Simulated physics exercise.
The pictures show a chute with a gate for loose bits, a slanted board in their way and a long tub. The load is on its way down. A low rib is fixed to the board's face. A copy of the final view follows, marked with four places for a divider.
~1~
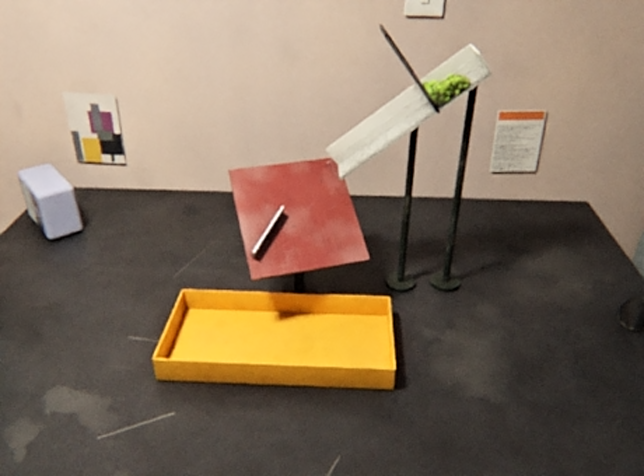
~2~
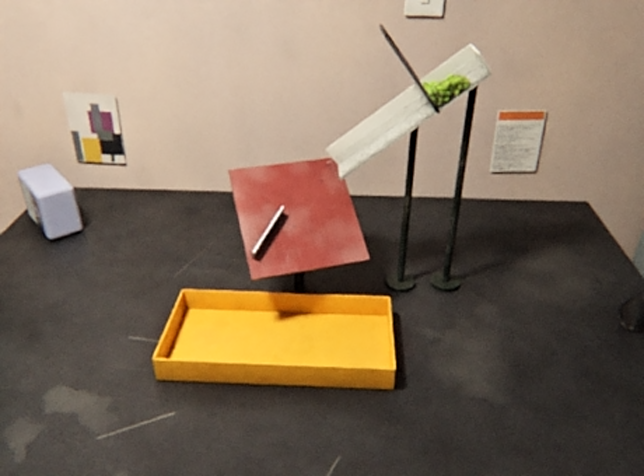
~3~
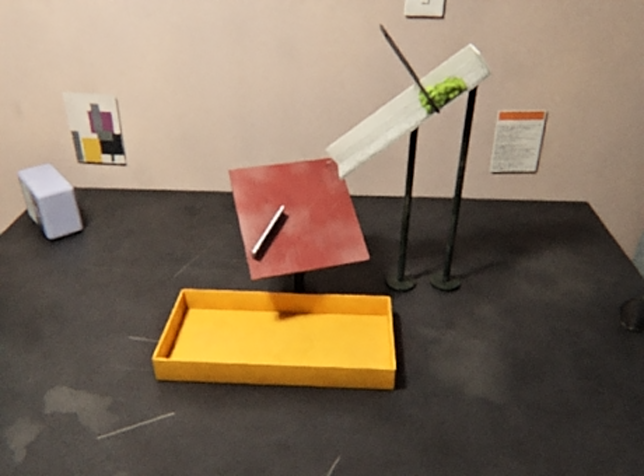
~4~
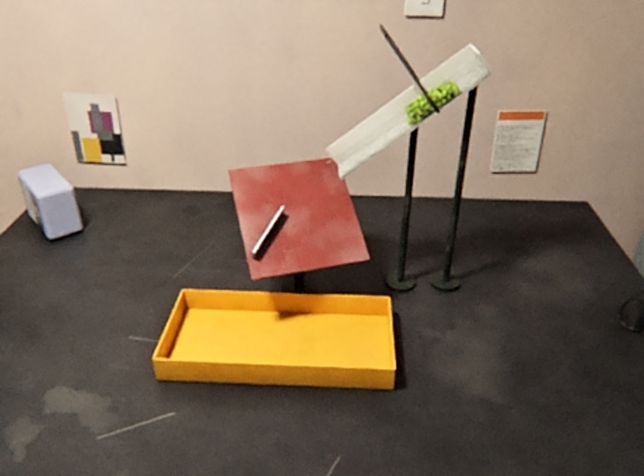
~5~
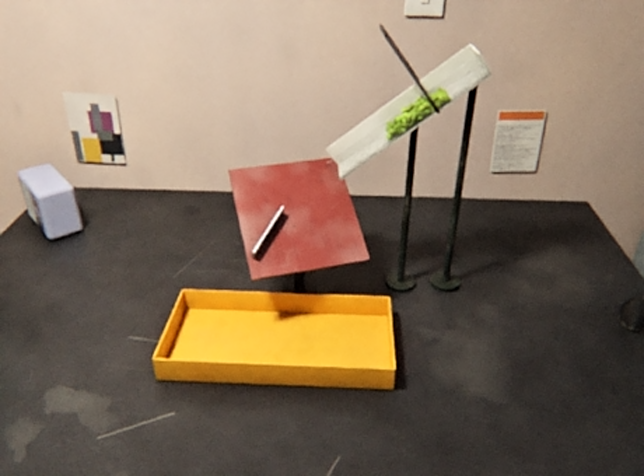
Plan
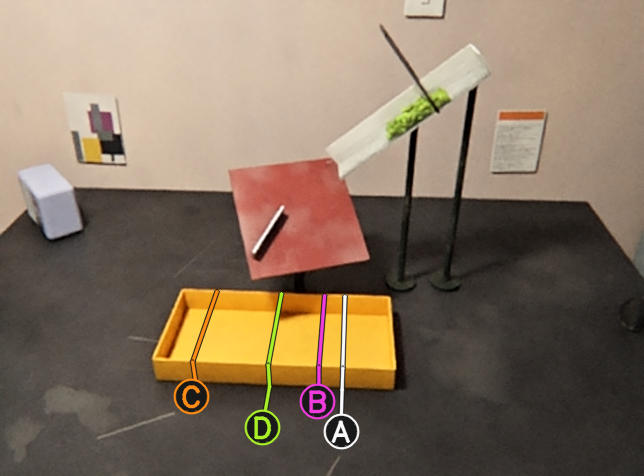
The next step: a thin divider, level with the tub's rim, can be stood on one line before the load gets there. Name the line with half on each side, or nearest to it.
D.
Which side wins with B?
Left.
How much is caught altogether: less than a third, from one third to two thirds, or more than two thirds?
About that: More than two thirds.
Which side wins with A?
More lands on the left.
On the marked copy, line A crosses the front rim at (342, 367); line B crosses the front rim at (318, 366); line C crosses the front rim at (192, 361); line D crosses the front rim at (268, 364).
For line A, of what is caught, all on the left of the divider, none on the right.
For line B, of what is caught, nearly all on the left of the divider, a small part on the right.
For line C, of what is caught, a small part on the left of the divider, nearly all on the right.
For line D, of what is caught, about two thirds on the left of the divider, about a third on the right.
